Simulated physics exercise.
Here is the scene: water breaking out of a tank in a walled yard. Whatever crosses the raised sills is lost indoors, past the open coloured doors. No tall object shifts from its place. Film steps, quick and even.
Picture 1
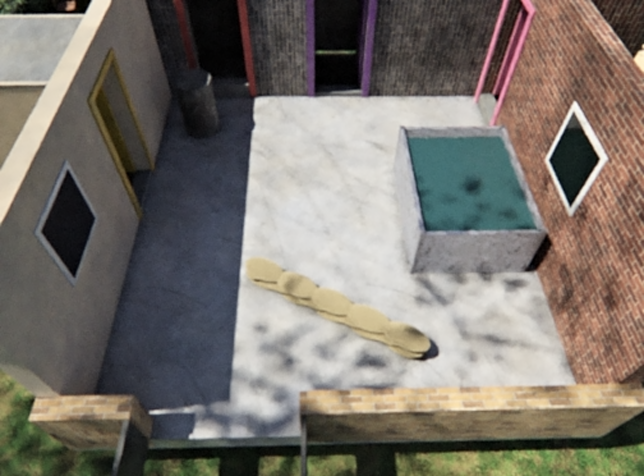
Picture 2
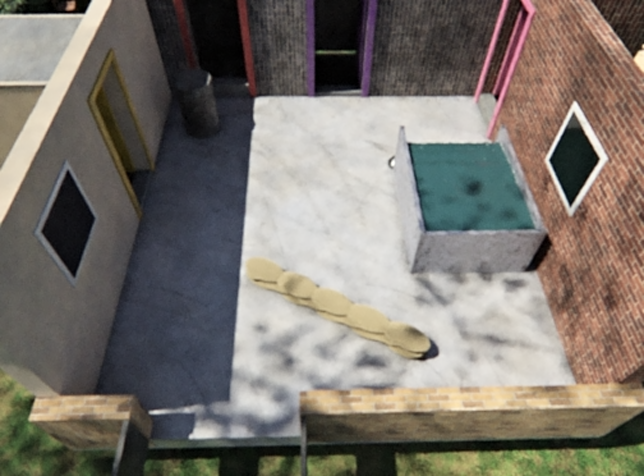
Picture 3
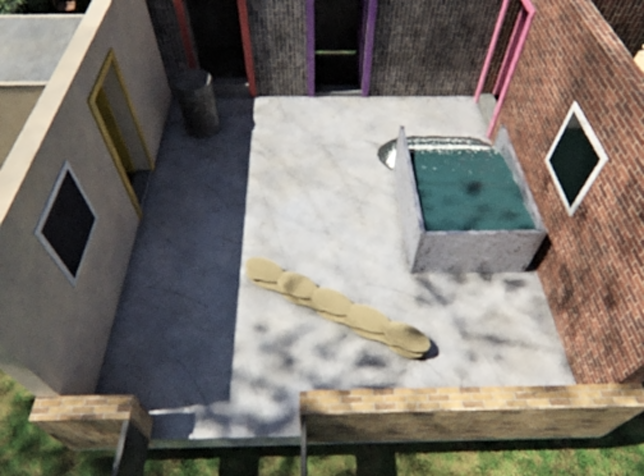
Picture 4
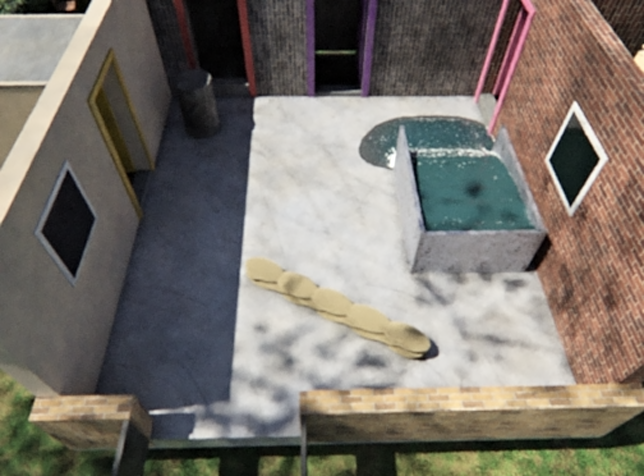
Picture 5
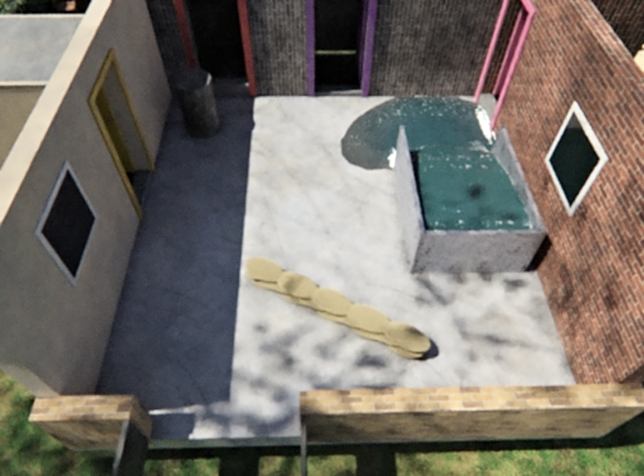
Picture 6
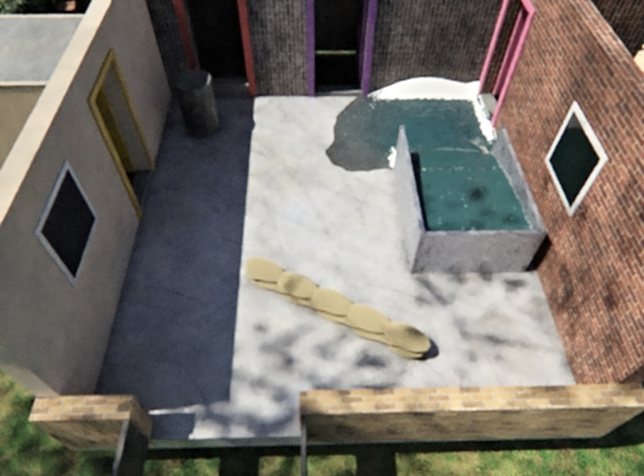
Water escapes from a tank in a walled, paved yard, seen from high above by a still camera. The pale grey tank of green water stands at right near a brick wall, with a row of tan rounded blocks at centre and red, purple and pink doorways behind. Water first shows at the tank's far side, then spreads left and back in a dark, foam-edged sheet reaching the rear wall.
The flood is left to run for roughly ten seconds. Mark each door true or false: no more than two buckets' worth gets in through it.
Purple door: False, red door: True, yellow door: False, pink door: False.
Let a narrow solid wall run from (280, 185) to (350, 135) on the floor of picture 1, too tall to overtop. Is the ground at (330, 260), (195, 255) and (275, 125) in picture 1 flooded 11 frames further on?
In order: Untouched, untouched, soaked.
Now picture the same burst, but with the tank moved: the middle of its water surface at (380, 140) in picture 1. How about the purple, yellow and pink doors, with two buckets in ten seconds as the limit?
My reading: The purple one takes more, the yellow one holds, the pink one floods.
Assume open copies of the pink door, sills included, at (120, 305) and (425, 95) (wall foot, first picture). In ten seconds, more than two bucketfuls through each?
As listed, these two doors: Remains within bounds, breaks the limit.
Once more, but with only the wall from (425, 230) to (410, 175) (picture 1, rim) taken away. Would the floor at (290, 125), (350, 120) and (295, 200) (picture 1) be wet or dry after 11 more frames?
So: Spared, then spared, then wetted.
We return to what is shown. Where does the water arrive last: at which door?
I'd go with the yellow one.
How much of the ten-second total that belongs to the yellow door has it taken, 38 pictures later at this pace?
It would be roughly 85 percent of the ten-second total.
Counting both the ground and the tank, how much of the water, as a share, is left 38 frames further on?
Roughly 86 per cent.
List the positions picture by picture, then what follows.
The water tank at (465, 179) is whole and still, in the first picture.
The front is at a hidden place, out from the gap on the water tank's far side, in the second picture.
The front is at a hidden place, out from the gap on the water tank's far side, in the third picture.
The front is at (477, 124), out from the gap on the water tank's far side, in the fourth picture.
Water pours out on the water tank's far side and has run to (443, 98), in the fifth picture.
Water pours out on the water tank's far side and has run to (362, 98), in the sixth picture.
A moment on, water covers 20 % of the floor; the purple door under two buckets in, the red door not reached, the yellow door not reached, the pink door under two buckets in.
Next, water covers 25 % of the floor; the purple door over two buckets in, the red door wet at the sill, nothing in, the yellow door not reached, the pink door far over two buckets in.
Then, water covers 50 % of the floor; the purple door over two buckets in, the red door wet at the sill, nothing in, the yellow door under two buckets in, the pink door far over two buckets in.
Later, water covers 75 % of the floor; the purple door over two buckets in, the red door wet at the sill, nothing in, the yellow door over two buckets in, the pink door far over two buckets in.
In the end, water covers 95 % of the floor; the purple door over two buckets in, the red door wet at the sill, nothing in, the yellow door over two buckets in, the pink door far over two buckets in.
